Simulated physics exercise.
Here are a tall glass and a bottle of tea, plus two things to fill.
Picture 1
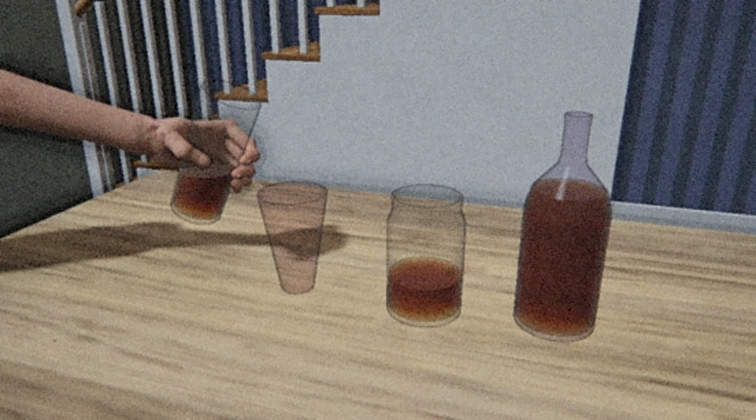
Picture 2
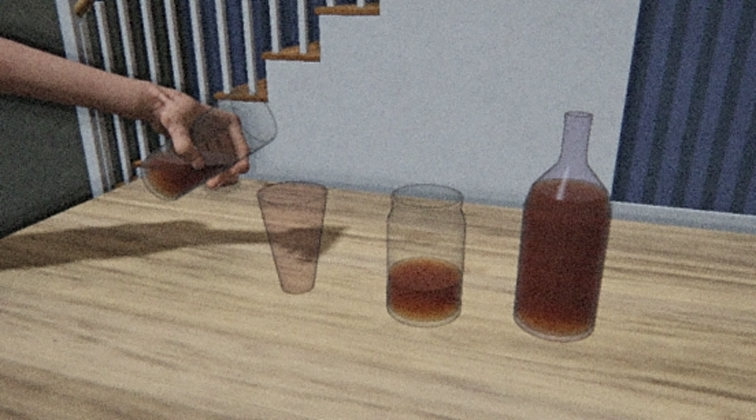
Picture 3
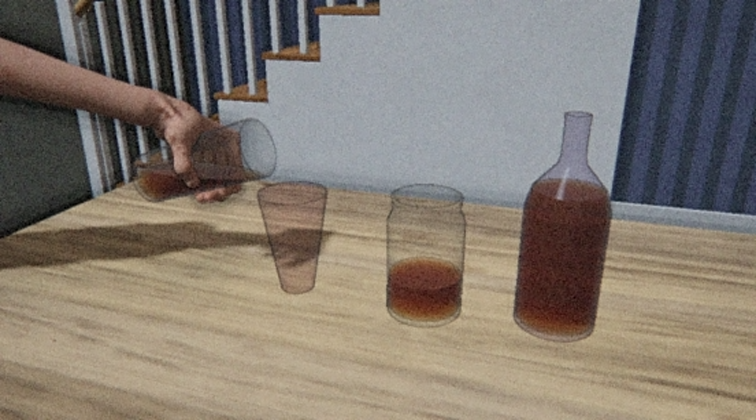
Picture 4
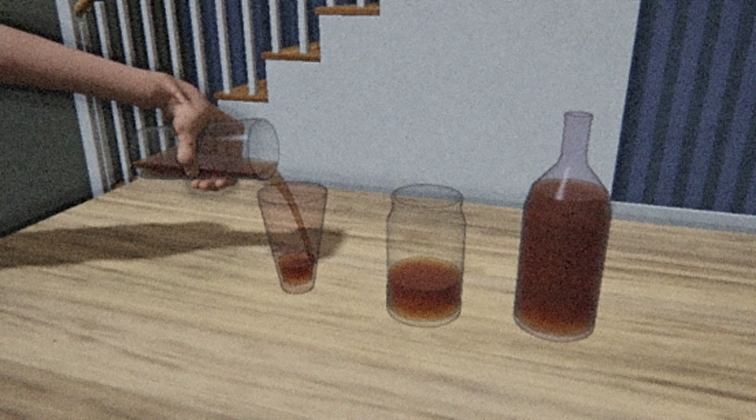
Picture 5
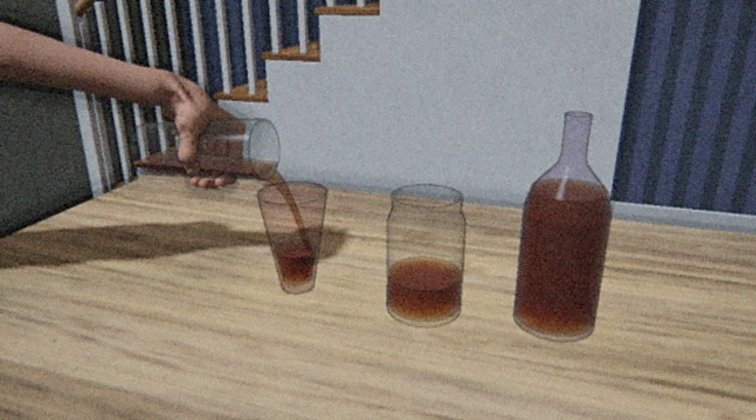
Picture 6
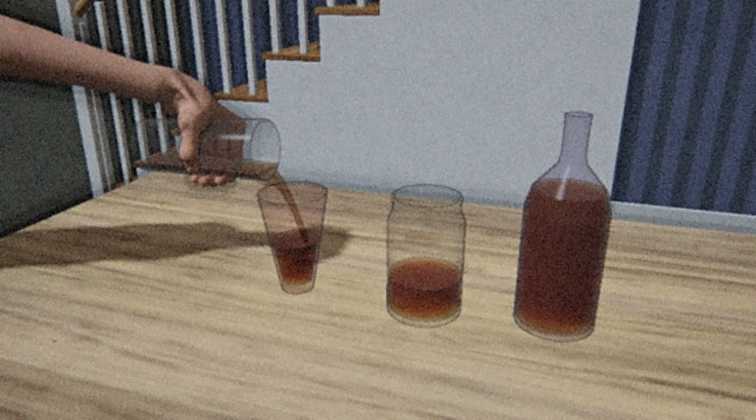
The clip opens with a hand holding a glass of reddish-brown liquid at the left of a wooden table, beside an empty flared glass, a partly filled jar and a bottle. The hand tilts the glass rightward until it is nearly horizontal, then pours a thin stream, raising the level in the flared glass.
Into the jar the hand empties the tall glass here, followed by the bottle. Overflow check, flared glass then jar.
Check: The flared glass, no overflow; the jar, overflow.
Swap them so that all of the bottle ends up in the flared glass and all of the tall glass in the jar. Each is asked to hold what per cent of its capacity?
The first one is at 270 per cent, the second at 50 per cent.
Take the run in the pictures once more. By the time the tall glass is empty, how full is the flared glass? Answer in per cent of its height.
Level: Roughly 70% of the height.
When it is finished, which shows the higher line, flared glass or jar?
That would be in the jar on the right.
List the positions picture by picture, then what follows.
In the first picture, the tall glass is on its way; tall glass (214, 152) tipped 25° with all of its load; bottle (565, 221) about two thirds full; flared glass (295, 236) empty; jar (426, 251) about a quarter full.
The second picture shows the tea nears the lip; tall glass (207, 147) tipped 55° with all of its load; flared glass (295, 236) empty.
The third picture shows the tea nears the lip; tall glass (204, 163) tipped 70° with all of its load; flared glass (295, 236) empty.
The fourth picture shows pouring; tall glass (206, 152) tipped 85° with about three quarters of its load; flared glass about a quarter full, surface at (296, 260).
The fifth picture shows pouring; tall glass (206, 149) tipped 85° with about two thirds of its load; jar (426, 251) about a quarter full.
The sixth picture shows pouring; tall glass (207, 147) tipped 85° with about half of its load; bottle about two thirds full, surface at (569, 190); flared glass about half full, surface at (295, 239); jar about a quarter full, surface at (425, 273).
A moment on, the flared glass is about two thirds full.
When it is over, the flared glass is about two thirds full; the jar is full to the brim and overflowed.
